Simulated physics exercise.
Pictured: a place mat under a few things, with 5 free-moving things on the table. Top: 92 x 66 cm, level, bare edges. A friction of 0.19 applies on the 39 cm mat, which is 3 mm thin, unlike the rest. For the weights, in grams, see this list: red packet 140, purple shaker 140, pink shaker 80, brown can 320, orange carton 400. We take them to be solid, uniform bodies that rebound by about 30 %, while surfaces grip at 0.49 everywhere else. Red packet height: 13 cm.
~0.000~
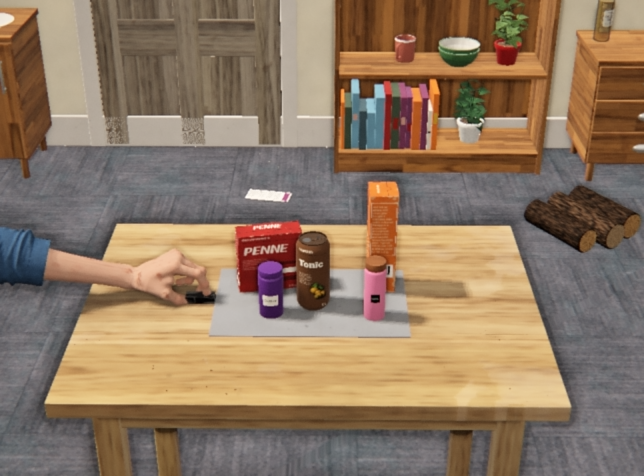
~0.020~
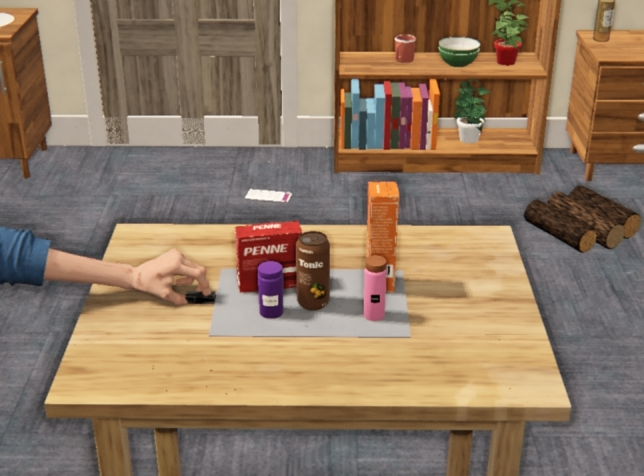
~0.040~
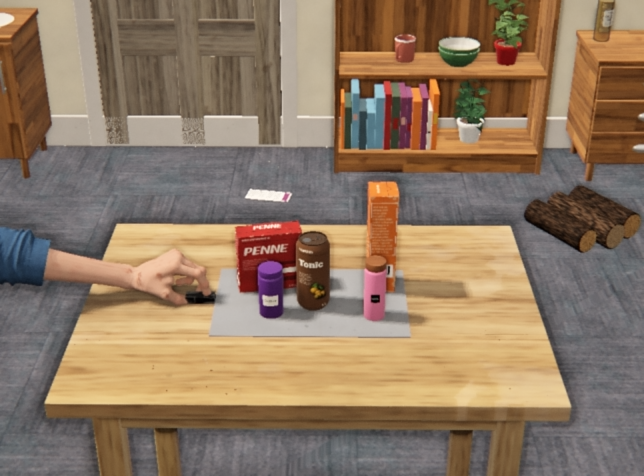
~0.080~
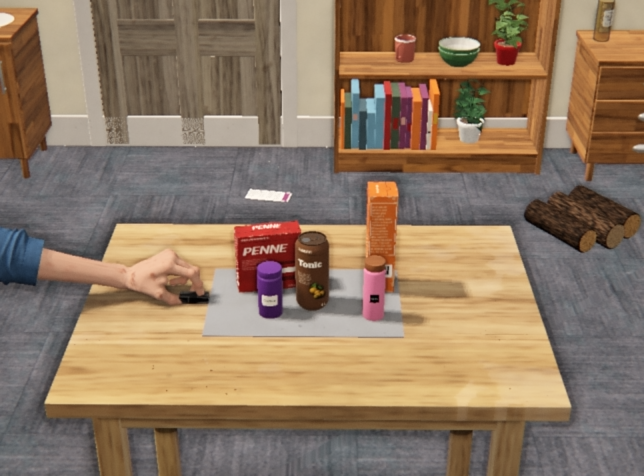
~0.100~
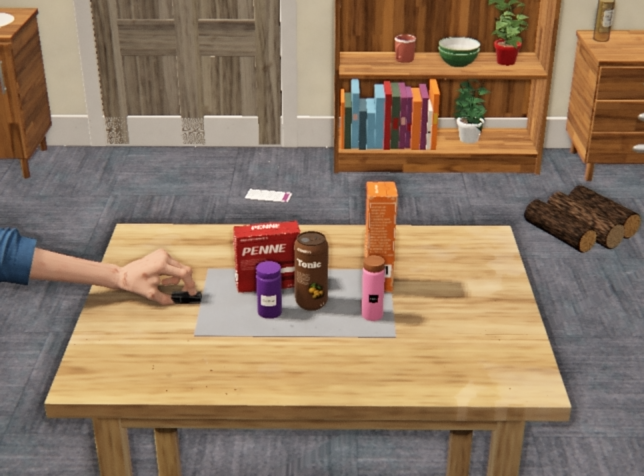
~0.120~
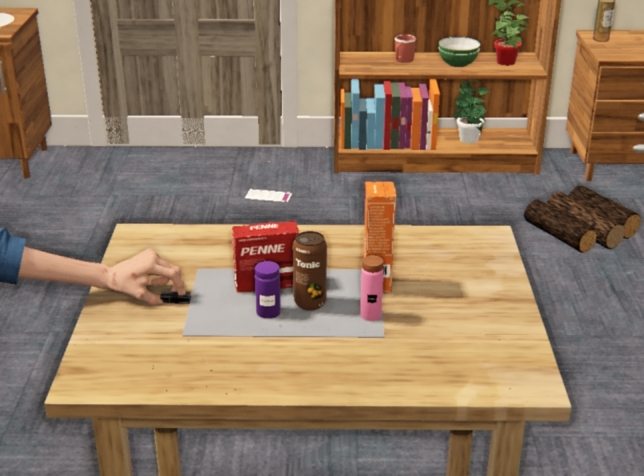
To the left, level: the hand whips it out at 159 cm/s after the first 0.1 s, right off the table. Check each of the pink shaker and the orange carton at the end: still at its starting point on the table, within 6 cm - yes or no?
Pink shaker - yes; orange carton - yes.
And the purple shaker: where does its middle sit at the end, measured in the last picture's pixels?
(186, 303), roughly.
By 0.32 s, mat out by 37 cm; pink shaker tilted 12° near (359, 289); orange carton tilted 4° near (369, 238); brown can tilted 6°.
By 0.52 s, mat out by 68 cm; pink shaker 2 cm from its spot near (367, 289); purple shaker tilted 46°; red packet 13 cm from its spot.
When it is over (1.6 s), lying over on the table, purple shaker; not toppled but over 6 cm from the start, red packet; the other 3 within 6 cm of the start. End places, in pixels of the last picture, pink shaker near (366, 290), orange carton near (372, 239).
